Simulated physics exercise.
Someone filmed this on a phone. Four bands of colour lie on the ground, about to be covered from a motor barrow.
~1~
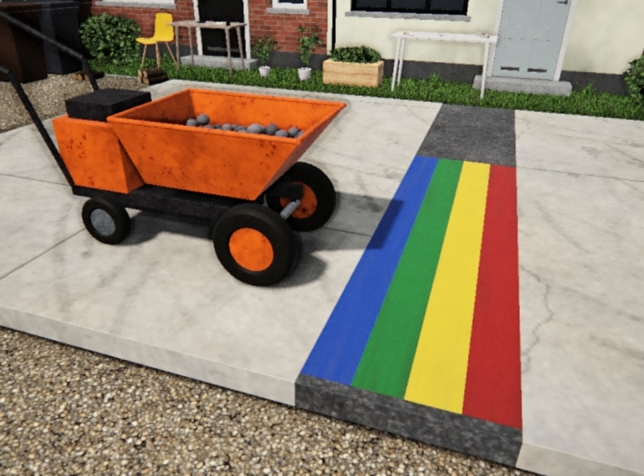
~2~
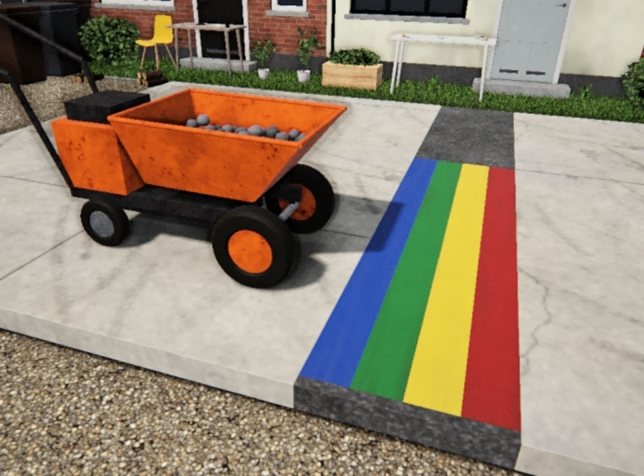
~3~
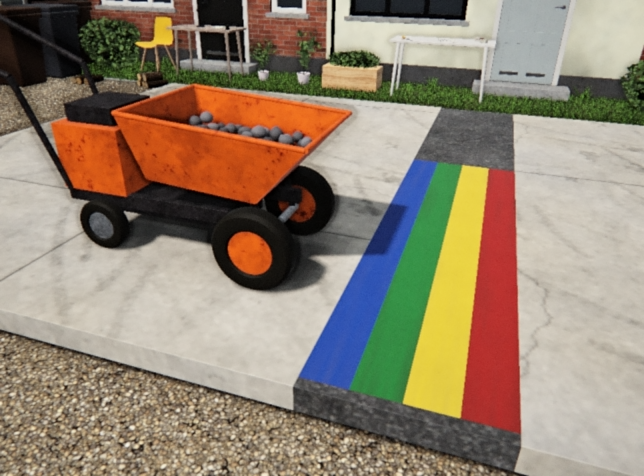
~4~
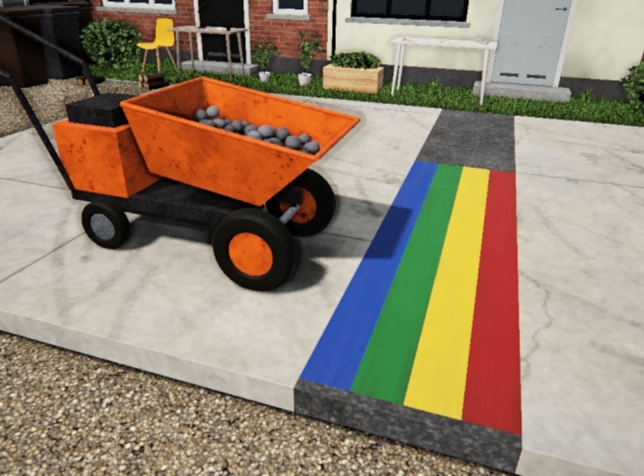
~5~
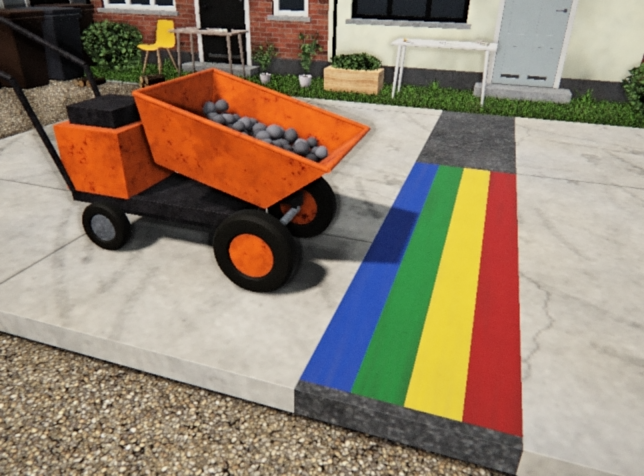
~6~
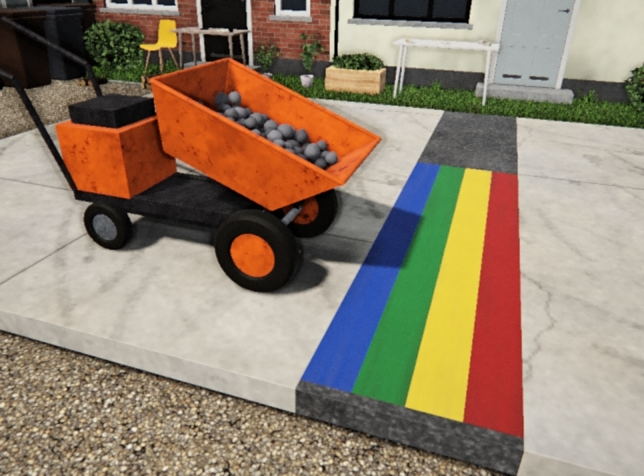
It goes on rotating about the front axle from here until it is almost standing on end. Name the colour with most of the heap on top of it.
Green.
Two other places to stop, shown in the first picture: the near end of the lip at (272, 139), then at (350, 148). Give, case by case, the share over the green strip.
Close to 30 in a hundred, and close to 0 in a hundred.
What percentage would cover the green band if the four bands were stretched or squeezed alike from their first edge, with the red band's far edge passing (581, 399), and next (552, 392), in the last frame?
Roughly 40 per cent, then roughly 40 per cent.
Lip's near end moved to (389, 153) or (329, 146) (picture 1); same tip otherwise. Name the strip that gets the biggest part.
In turn: The red one; that yellow strip.
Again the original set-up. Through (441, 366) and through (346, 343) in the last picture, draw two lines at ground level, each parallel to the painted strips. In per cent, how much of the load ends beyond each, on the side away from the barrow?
The first comes to 20 %, the second to 80 %.
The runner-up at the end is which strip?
The answer is the yellow one.
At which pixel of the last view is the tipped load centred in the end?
Centre at rest: Close to (431, 285).
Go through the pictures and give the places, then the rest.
In the first frame, lip of the skip near (298, 142), level; top of the load near (243, 138), round cobbles; blue strip near (346, 332); green strip near (393, 342); yellow strip near (442, 353); red strip near (494, 365).
In the second frame, lip of the skip near (299, 145), tipped barely; top of the load near (226, 143).
In the third frame, lip of the skip near (305, 151), tipped barely; top of the load near (211, 140).
In the fourth frame, lip of the skip near (316, 159), tipped a little; top of the load near (208, 134).
In the fifth frame, lip of the skip near (328, 170), tipped clearly; top of the load near (207, 127).
In the sixth frame, lip of the skip near (342, 183), tipped clearly; top of the load near (219, 120); blue strip near (347, 338); green strip near (394, 349); yellow strip near (443, 361); red strip near (496, 373).
Shortly afterwards, skip tipped steeply; the whole lot in the skip.
Next, skip tipped right over; the bulk in the skip; a little over the green strip.
Some moments later, skip tipped right over; near a quarter in the skip; only a few over the blue strip; near a third over the green strip; near a quarter over the yellow strip; a little over the red strip; only a few off the paint.
In the end, skip tipped right over; near a quarter in the skip; a little over the blue strip; near a third over the green strip; near a quarter over the yellow strip; a little over the red strip; only a few off the paint.
